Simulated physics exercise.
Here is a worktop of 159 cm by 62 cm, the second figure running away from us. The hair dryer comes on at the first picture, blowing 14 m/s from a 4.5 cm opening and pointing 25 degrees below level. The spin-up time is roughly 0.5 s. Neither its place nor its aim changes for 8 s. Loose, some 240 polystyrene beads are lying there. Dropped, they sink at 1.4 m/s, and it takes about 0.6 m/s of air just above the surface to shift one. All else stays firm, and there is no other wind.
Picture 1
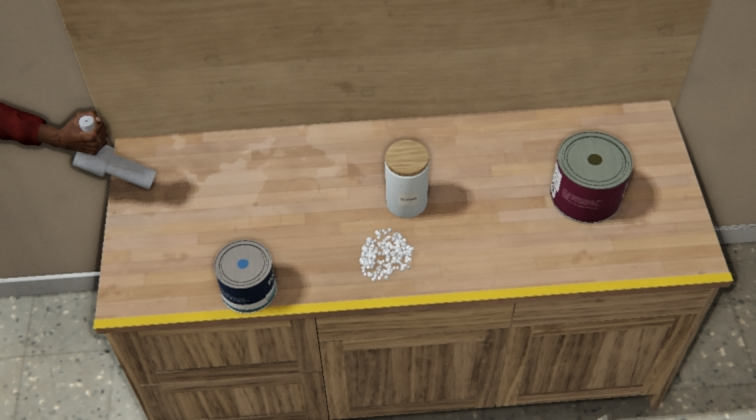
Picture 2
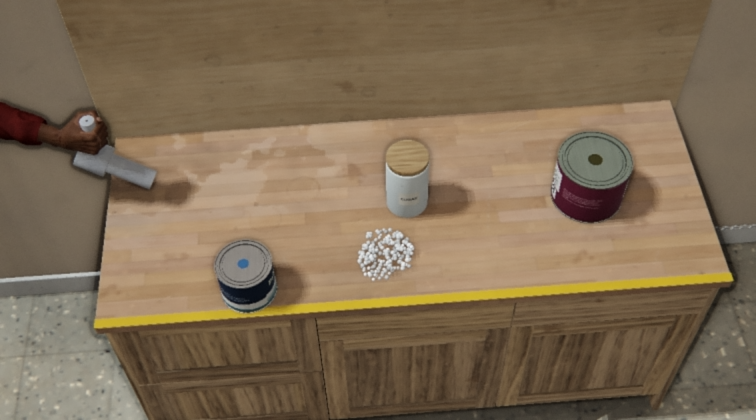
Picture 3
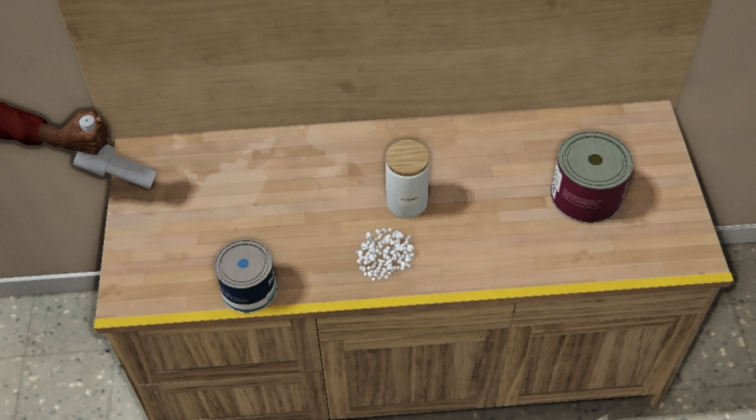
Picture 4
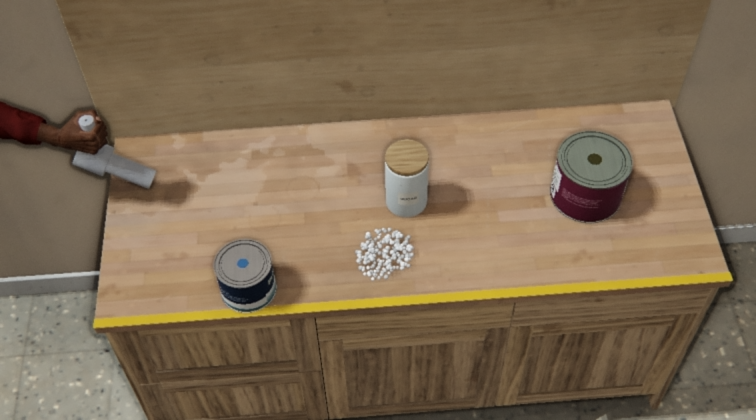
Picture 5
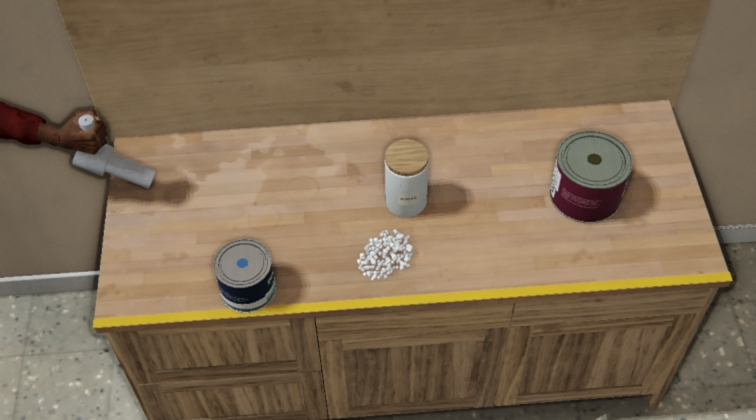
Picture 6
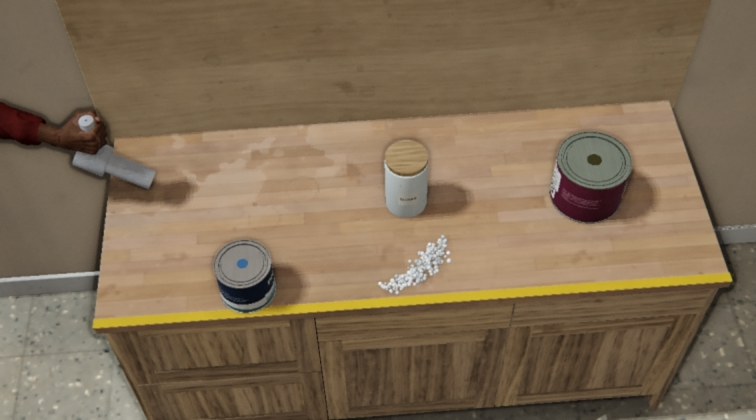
White beads lie still on a wooden worktop, then shift right into a slanting streak.
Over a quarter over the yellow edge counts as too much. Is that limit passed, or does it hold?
In the end the limit is passed.
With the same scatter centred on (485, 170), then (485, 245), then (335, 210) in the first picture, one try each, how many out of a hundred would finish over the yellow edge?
It goes 0 %, then 30 %, then 30 %.
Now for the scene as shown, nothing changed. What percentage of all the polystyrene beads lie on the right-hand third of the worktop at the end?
I'd estimate around 0 per cent.
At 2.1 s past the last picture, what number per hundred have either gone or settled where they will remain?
100 per cent.
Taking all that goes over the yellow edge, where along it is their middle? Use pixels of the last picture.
I'd point to somewhere near (494, 299).
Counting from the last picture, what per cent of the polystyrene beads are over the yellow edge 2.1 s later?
100 %.
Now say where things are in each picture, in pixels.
In the first frame, the middle of the polystyrene beads is near (386, 253), none has stirred yet and the mouth of the hair dryer is at (153, 181).
In the second frame, the middle of the polystyrene beads is near (386, 254), none has stirred yet and the yellow edge is centred on (417, 305).
In the third frame, the middle of the polystyrene beads is near (387, 252), none has stirred yet, the top of a jar is at (408, 156) and the top of a tin is at (243, 263).
In the fourth frame, the middle of the polystyrene beads is near (386, 252) and none has stirred yet.
In the fifth frame, the middle of the polystyrene beads is near (385, 255) and about 1 % have left their places.
In the sixth frame, the middle of the polystyrene beads is near (422, 268), the farthest in sight from the hair dryer is at (449, 261) and all have left their places.
Then, 1.2 s after the last picture, 95 % are over the yellow edge; 98 % have settled or left.
Then, 2.1 s after the last picture, 95 % are over the yellow edge; 100 % have settled or left.
Then, 4.0 s after the last picture, 95 % are over the yellow edge; 100 % have settled or left.
Then, 7.6 s after the last picture, at the end, 95 % are over the yellow edge.
